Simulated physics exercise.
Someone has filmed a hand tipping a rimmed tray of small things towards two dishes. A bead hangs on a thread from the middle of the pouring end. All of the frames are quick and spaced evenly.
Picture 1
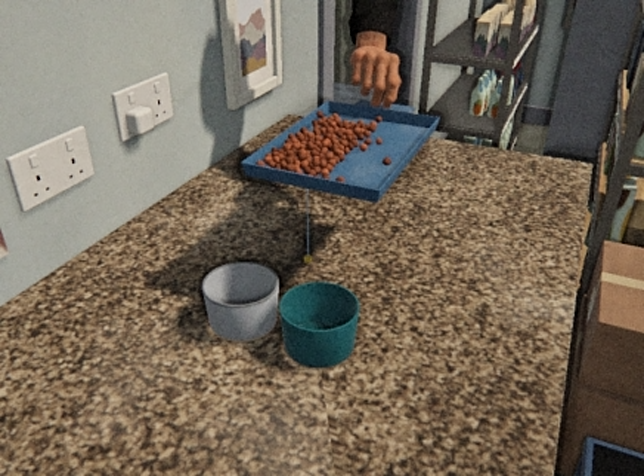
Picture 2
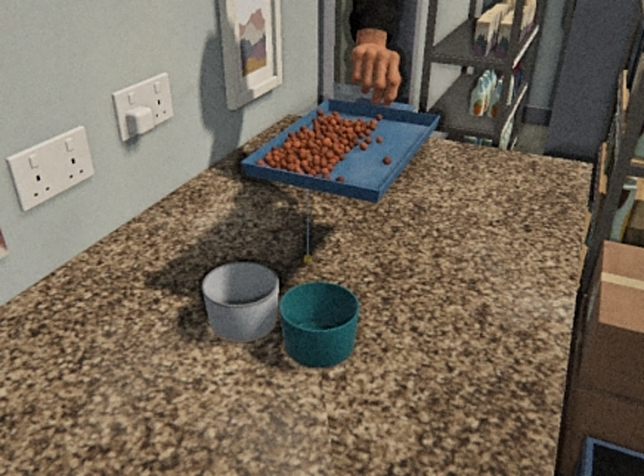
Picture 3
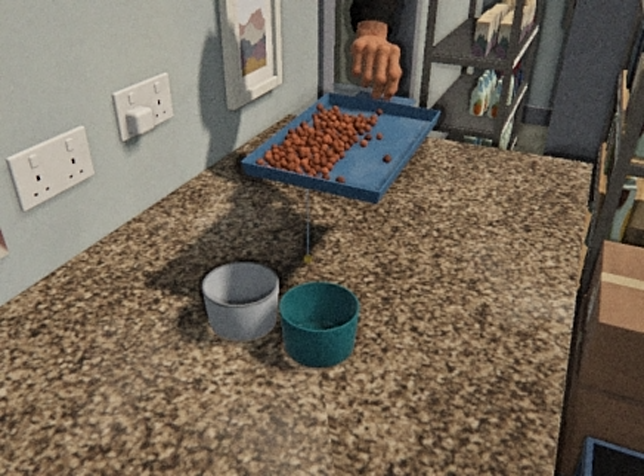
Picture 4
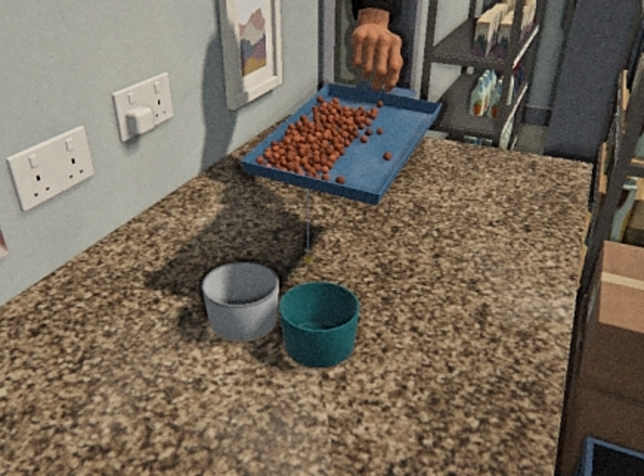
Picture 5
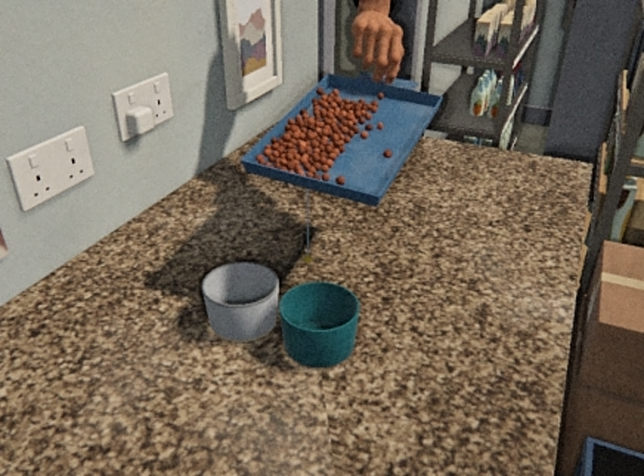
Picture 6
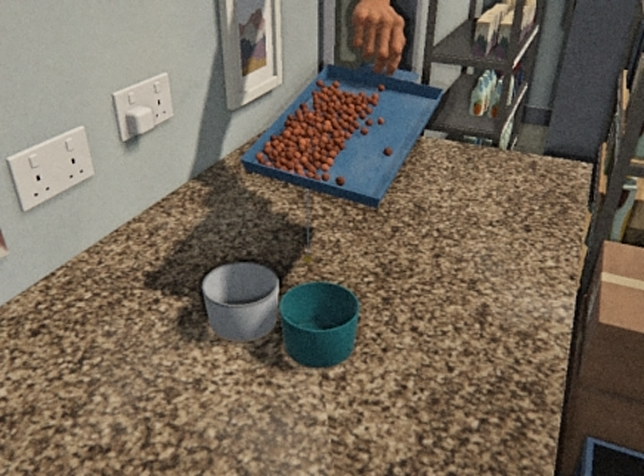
The clip opens on a hand above the far end of a blue tray of small reddish-brown pellets, with a grey dish and a teal dish on the speckled counter. The tray stays nearly still at first, then its far end rises slightly, leaving the near right corner lowest.
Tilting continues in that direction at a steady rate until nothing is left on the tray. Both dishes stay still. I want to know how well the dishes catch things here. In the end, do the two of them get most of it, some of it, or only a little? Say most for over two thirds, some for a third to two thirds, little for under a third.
They get some of it.
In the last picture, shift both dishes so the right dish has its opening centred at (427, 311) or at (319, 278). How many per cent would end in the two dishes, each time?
60% for the first placement, 20% for the second.
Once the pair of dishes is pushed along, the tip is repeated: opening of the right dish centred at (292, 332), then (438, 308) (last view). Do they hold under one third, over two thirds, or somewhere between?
Earlier place: Under a third. Later place: Between a third and two thirds.
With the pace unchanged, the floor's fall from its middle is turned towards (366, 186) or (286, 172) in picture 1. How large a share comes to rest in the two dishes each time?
I'd expect around 30 in a hundred first and around 50 in a hundred second.
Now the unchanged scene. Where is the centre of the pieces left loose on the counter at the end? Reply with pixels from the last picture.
Around (378, 340).
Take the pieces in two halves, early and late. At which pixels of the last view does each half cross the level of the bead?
First half (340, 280); second half (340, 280).
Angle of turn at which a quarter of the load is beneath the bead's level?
105°.
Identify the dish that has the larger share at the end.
Reply: The right-hand one.
Soon, tray tipped steeply; nearly all on the tray; a stray few in the right dish; a stray few outside both; a stray few in the air.
A while on, tray tipped right over; nearly all on the tray; a stray few in the right dish; a small part outside both; a stray few in the air.
Towards the end, tray tipped past a quarter turn; about half in the right dish; a stray few in the left dish; about half outside both.
Finally, tray tipped past a quarter turn; about half in the right dish; a stray few in the left dish; about half outside both.
